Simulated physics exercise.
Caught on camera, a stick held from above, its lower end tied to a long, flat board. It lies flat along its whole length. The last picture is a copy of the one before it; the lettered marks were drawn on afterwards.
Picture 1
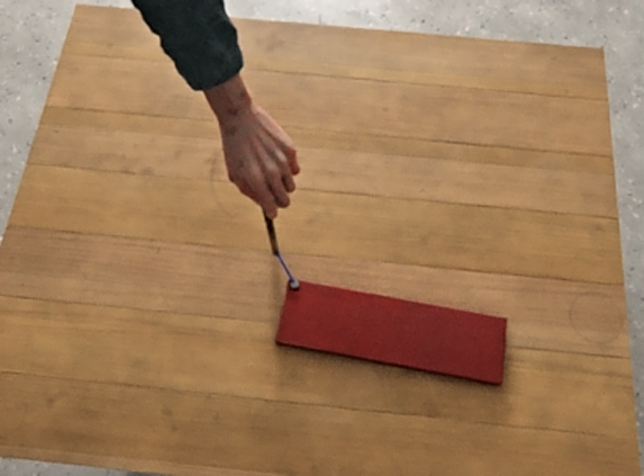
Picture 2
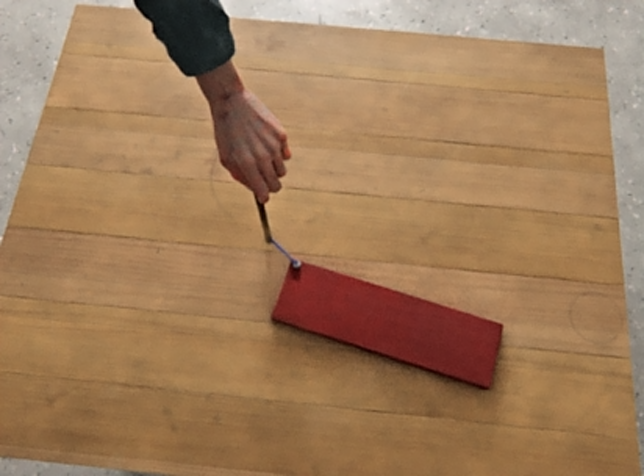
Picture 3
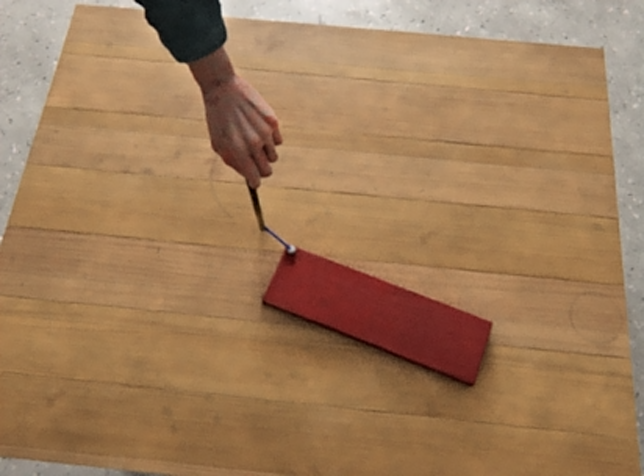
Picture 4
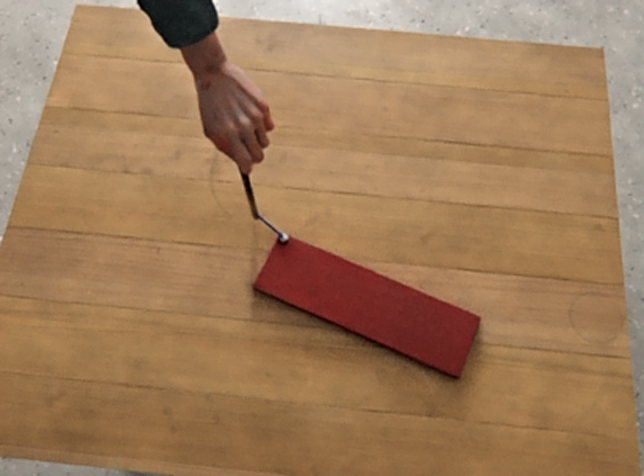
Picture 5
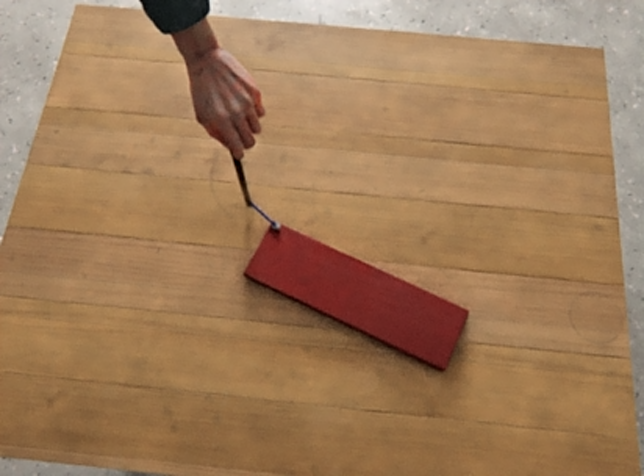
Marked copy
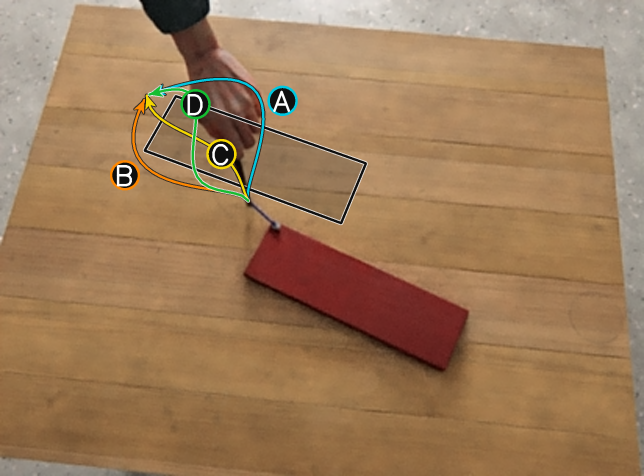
A hand pulling a red board by a thin stick at its corner, dragging it slightly up and left across a wooden surface as it turns clockwise.
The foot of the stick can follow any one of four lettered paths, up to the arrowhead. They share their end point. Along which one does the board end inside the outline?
Take A.
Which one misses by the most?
That is B.
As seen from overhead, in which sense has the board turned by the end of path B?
On that path, clockwise.
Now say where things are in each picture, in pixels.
Red board (392, 330), in the first frame.
Red board (387, 321), in the second frame.
Red board (377, 311), in the third frame.
Red board (366, 302), in the fourth frame.
Red board (355, 292), in the fifth frame.
On the copy, A from (248, 201) via (260, 99) to (152, 94); B from (248, 201) via (153, 172) to (145, 100); C from (248, 201) via (202, 141) to (147, 95); D from (248, 201) via (194, 140) to (149, 95); the outline at (255, 157).
On A. First, foot of the stick (263, 125), middle of the board (324, 236).
Then, foot of the stick (218, 80), middle of the board (290, 174).
Finally, foot of the stick (147, 97), middle of the board (256, 156); it lies in the outline.
By contrast, B leaves its middle at (219, 190); C leaves its middle at (235, 179); D leaves its middle at (239, 175).
